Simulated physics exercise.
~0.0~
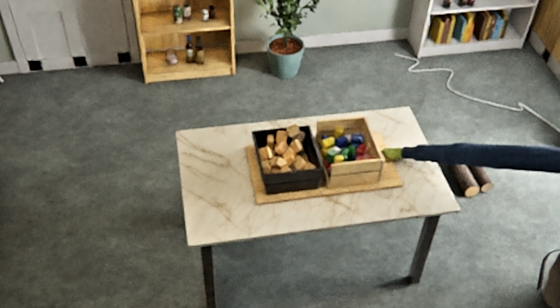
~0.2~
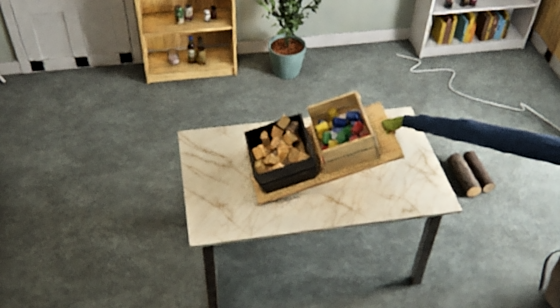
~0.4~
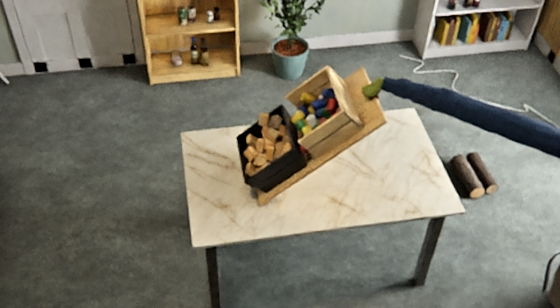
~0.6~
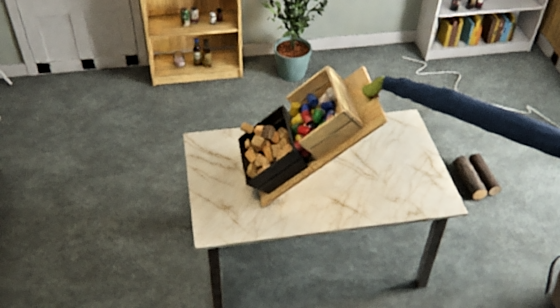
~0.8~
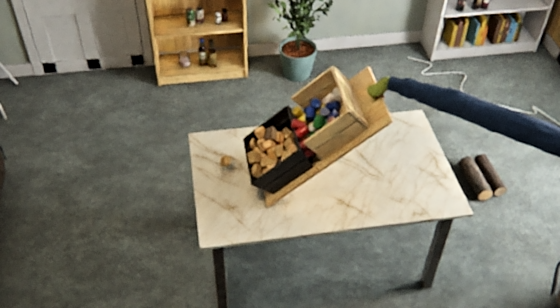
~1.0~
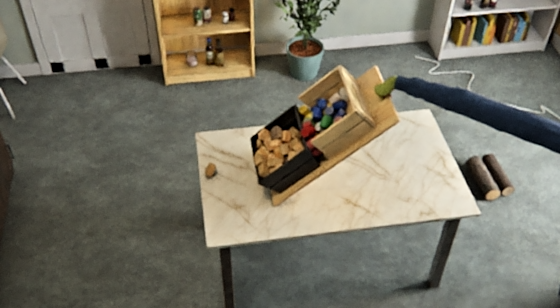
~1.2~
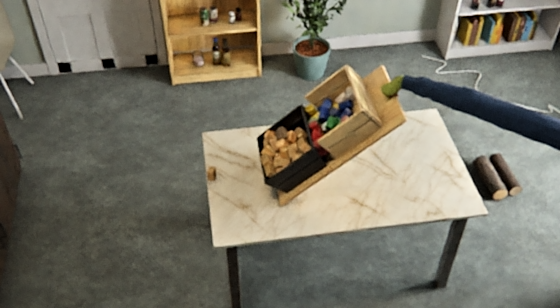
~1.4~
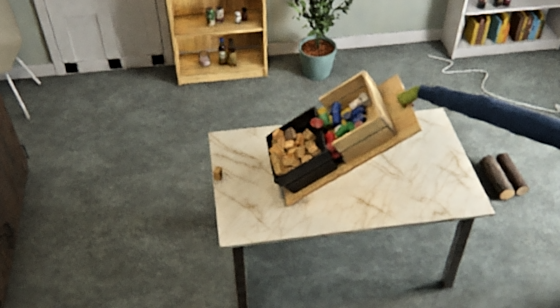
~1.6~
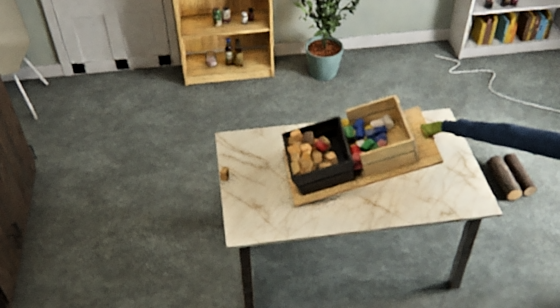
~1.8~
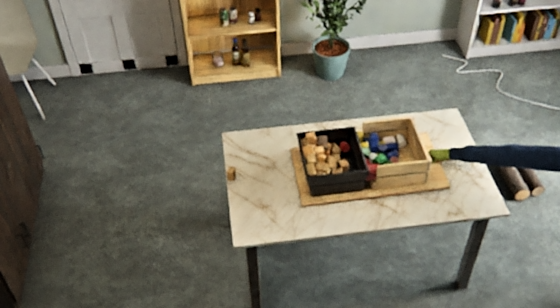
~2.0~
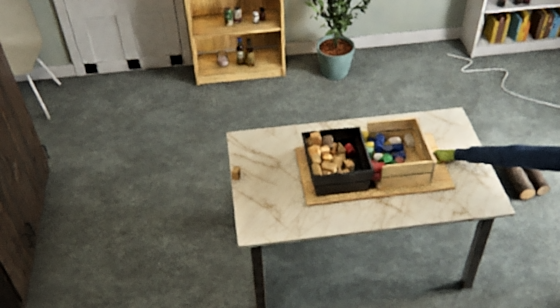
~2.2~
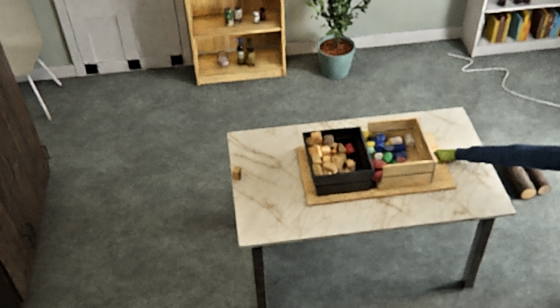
A dark-sleeved arm lifts the right end of a board holding a black tray of wooden pieces and a wooden tray of colourful items, tilting it left. One wooden piece tumbles onto the table's left side, some coloured items shift into the black tray, and the board is lowered flat.
